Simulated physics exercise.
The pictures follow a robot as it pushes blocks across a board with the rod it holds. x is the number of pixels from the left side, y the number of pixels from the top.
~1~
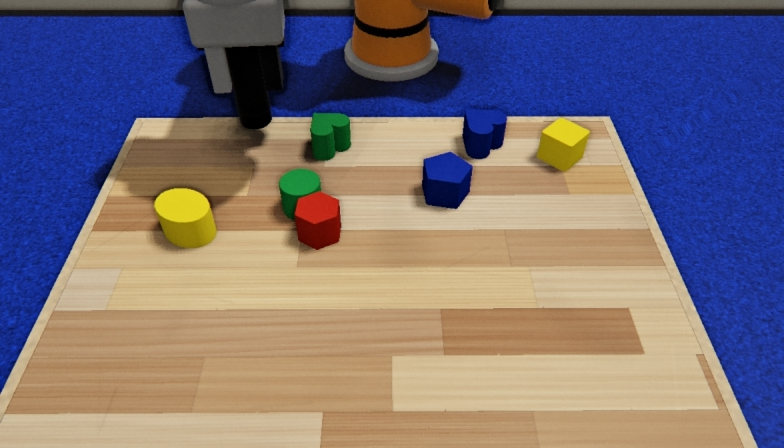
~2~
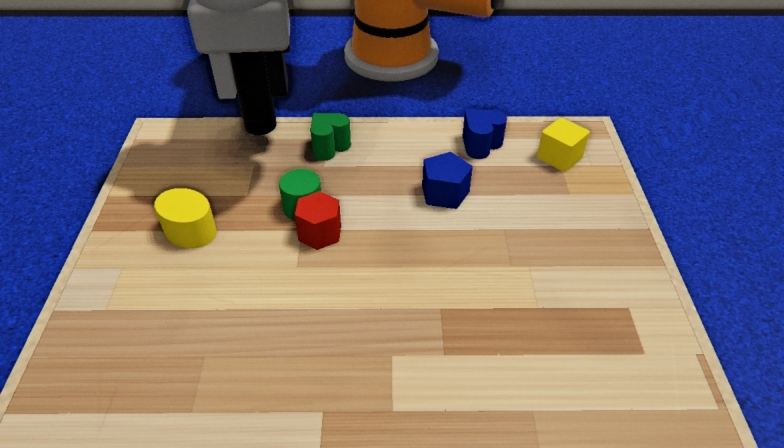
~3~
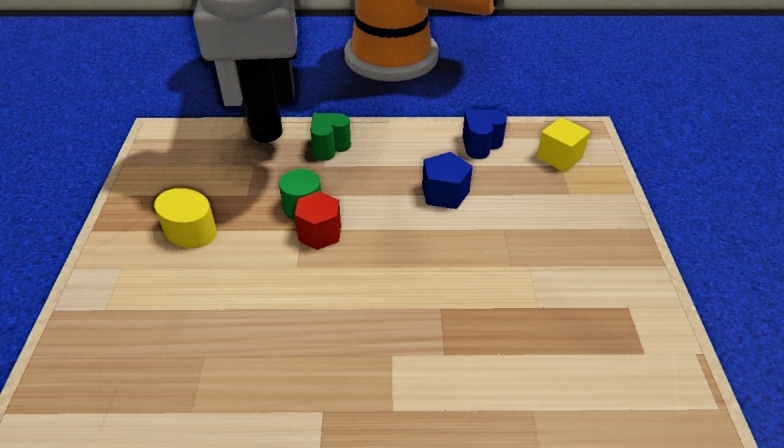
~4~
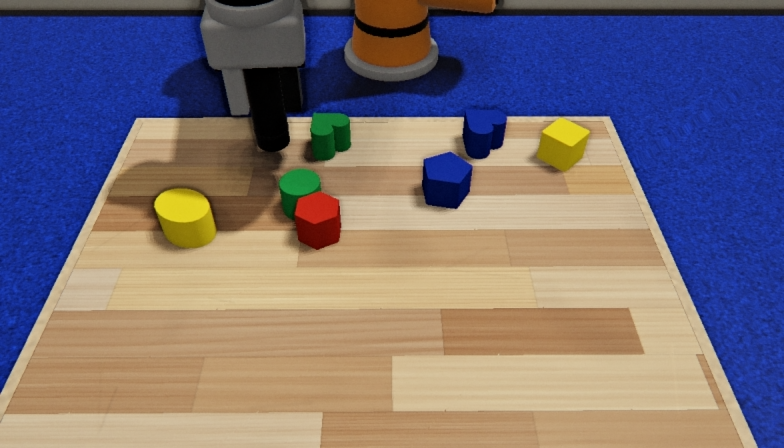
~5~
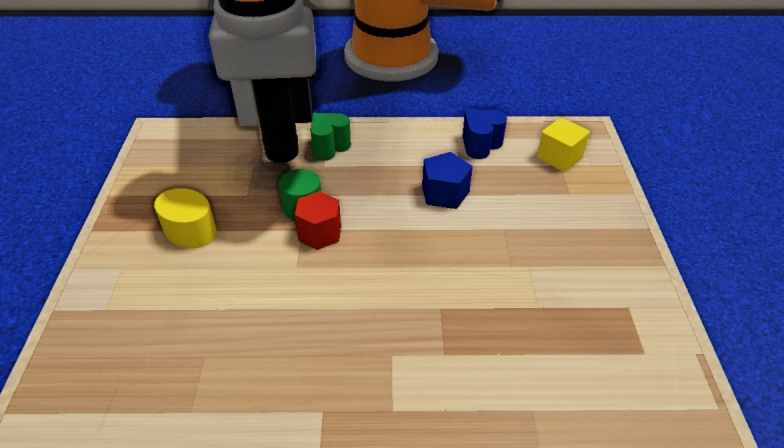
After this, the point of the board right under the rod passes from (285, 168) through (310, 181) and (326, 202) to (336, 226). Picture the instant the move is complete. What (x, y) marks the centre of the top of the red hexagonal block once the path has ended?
Its top centre lands on (321, 227).
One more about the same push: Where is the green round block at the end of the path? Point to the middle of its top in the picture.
The middle of its upper face will lie at (291, 202).
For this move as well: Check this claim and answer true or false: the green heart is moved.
False
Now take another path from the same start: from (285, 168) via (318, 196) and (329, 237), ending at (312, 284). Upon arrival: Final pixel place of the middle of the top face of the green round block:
It will likely be found at (276, 235).
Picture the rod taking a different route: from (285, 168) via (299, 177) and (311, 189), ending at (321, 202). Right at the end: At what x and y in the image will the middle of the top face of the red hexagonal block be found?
Top centre: (322, 224).
What follows on the original path. One third of the way, rod (308, 167); nothing pushed yet.
Two thirds of the way, rod (324, 188); green round block (296, 197); red hexagonal block (320, 220), turned 20° anticlockwise.
At the end, rod (335, 212); green round block (291, 202); red hexagonal block (321, 227), turned 15° anticlockwise; green heart still.
